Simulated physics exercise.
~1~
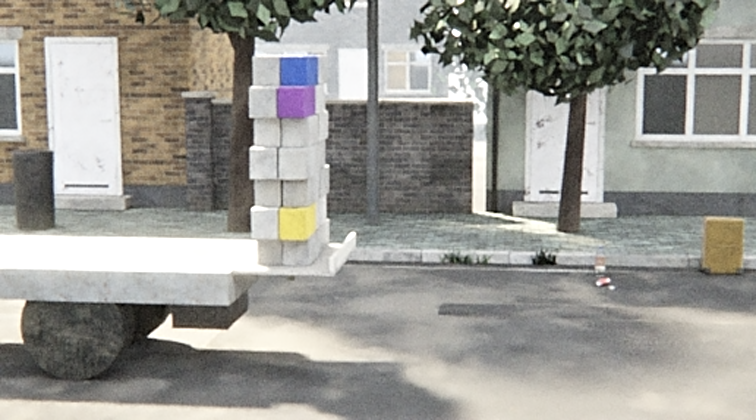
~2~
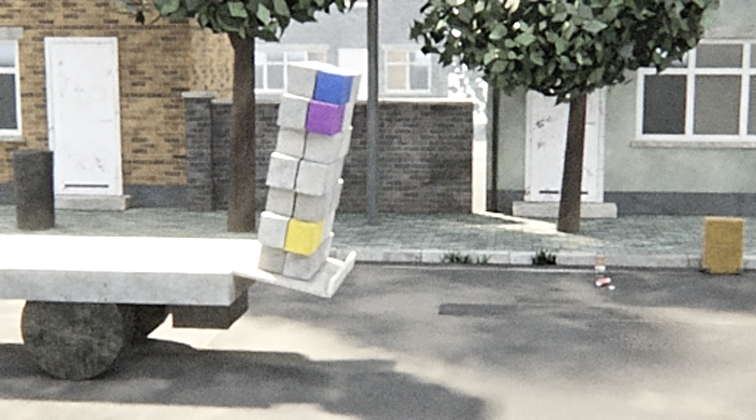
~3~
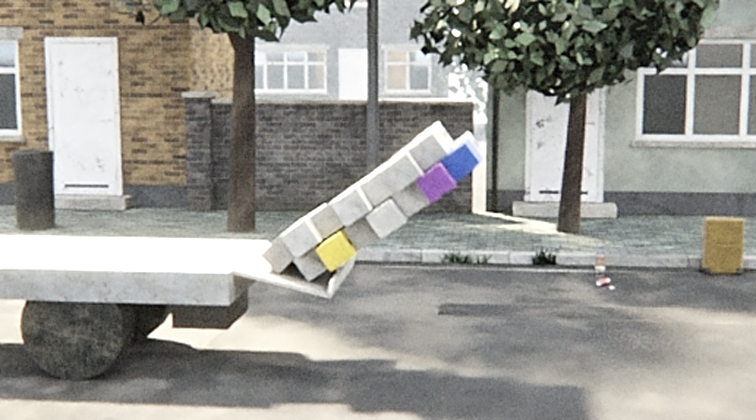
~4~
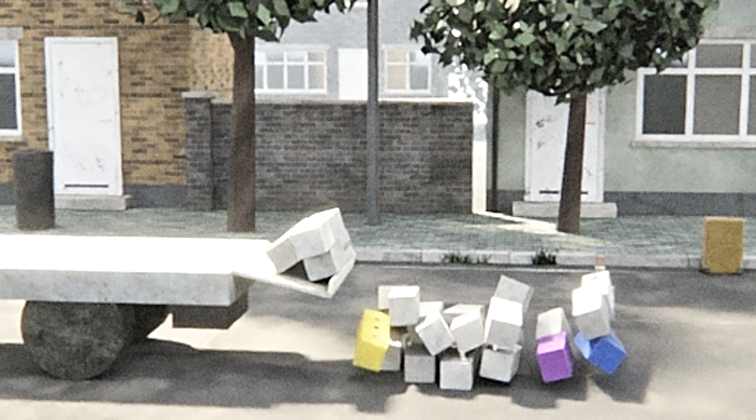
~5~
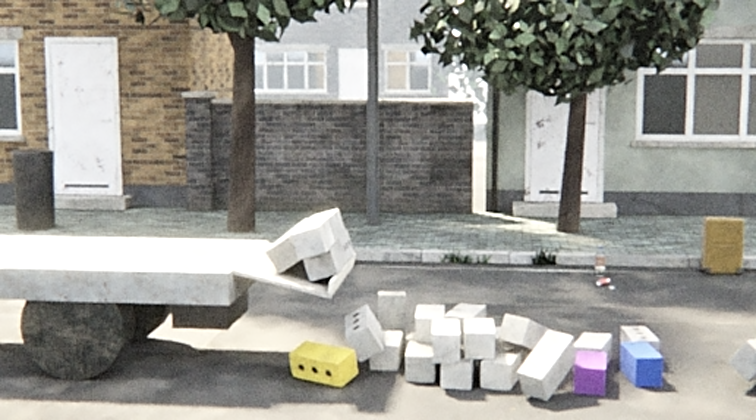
In the video, a tall stack of pale blocks with blue, purple and yellow ones stands on a flatbed's rear flap, which tilts down. The stack leans right and topples onto the road, scattering most blocks, including the coloured ones, while a few pale blocks remain on the flap.
